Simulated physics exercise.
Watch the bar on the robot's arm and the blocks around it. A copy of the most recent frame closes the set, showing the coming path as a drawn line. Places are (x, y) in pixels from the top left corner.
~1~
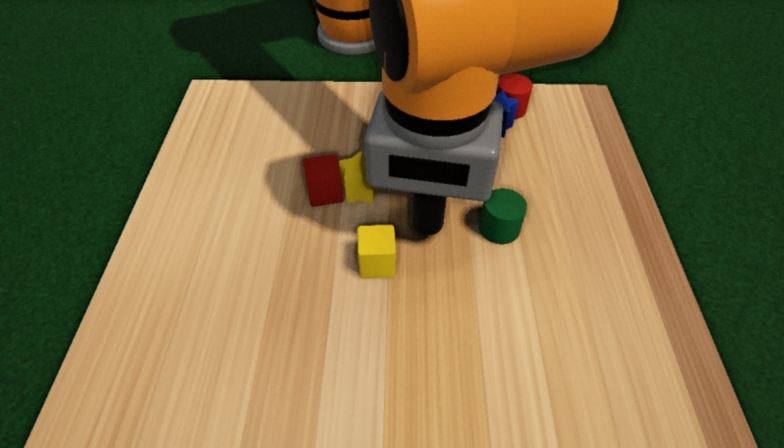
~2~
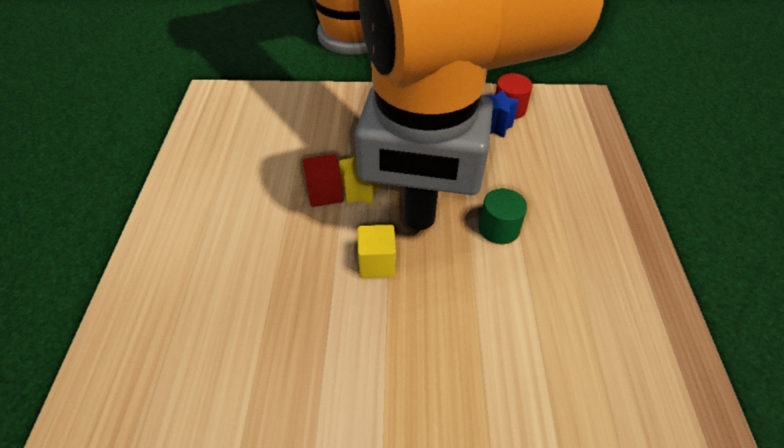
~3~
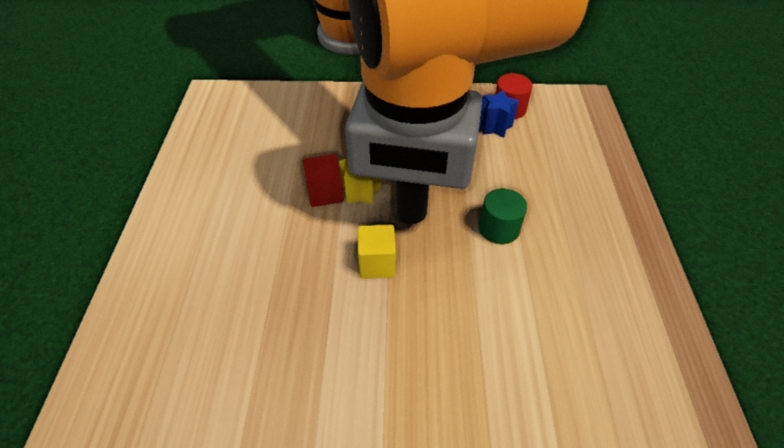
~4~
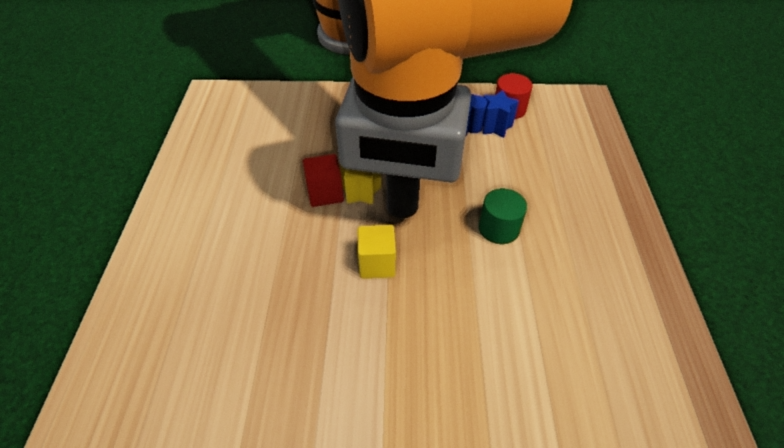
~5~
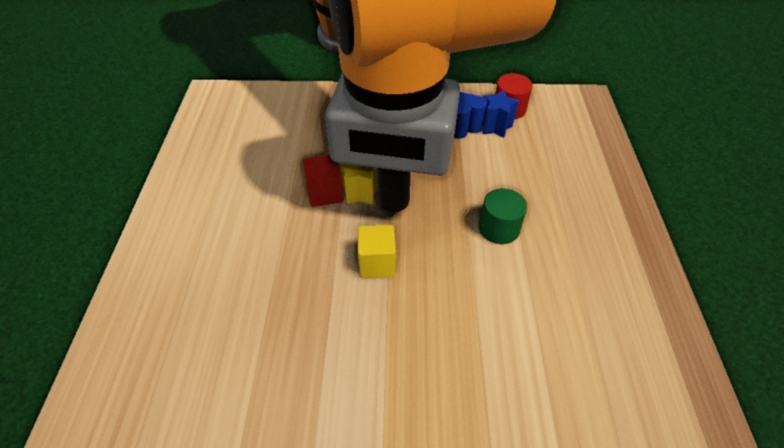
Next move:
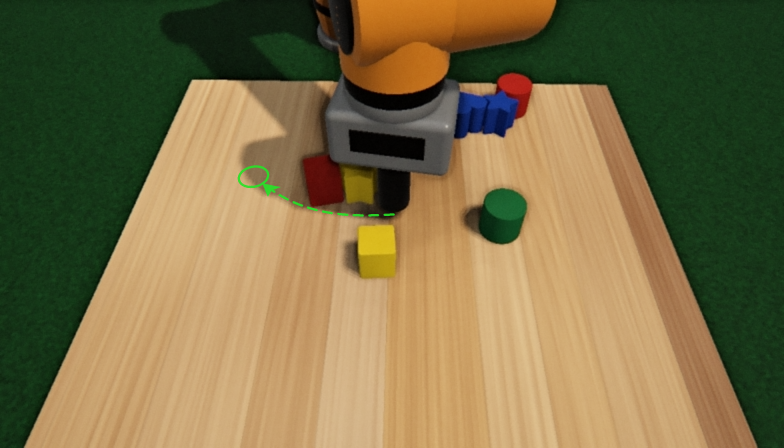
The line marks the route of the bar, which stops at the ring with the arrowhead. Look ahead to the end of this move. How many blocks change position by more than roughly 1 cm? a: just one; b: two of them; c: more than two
It's a.
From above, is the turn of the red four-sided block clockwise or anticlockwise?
From above, the turn goes clockwise.
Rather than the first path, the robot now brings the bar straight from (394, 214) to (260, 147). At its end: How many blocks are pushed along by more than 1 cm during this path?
The answer is two blocks, counting only moves over 1 cm.
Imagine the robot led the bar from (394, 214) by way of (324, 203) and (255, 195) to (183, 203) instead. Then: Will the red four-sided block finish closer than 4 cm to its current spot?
Final answer: No.
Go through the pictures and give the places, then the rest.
The first picture shows bar's lower end at (427, 223); red four-sided block at (322, 167); yellow star at (359, 165).
The second picture shows bar at (419, 218); blocks still.
The third picture shows bar at (411, 213); blocks still.
The fourth picture shows bar at (403, 207); blocks still.
The fifth picture shows bar at (394, 201); red four-sided block at (322, 167); yellow star partly hidden.
Drawn move, from (394, 214) over (339, 214) and (290, 200) to (254, 177).
The first path, step by step. One third of the way, bar at (337, 201); nothing pushed yet.
Two thirds of the way, bar at (286, 187); red four-sided block at (312, 157), turned 35° clockwise.
At the end, bar at (250, 163); red four-sided block at (312, 157), turned 40° clockwise; yellow star still.
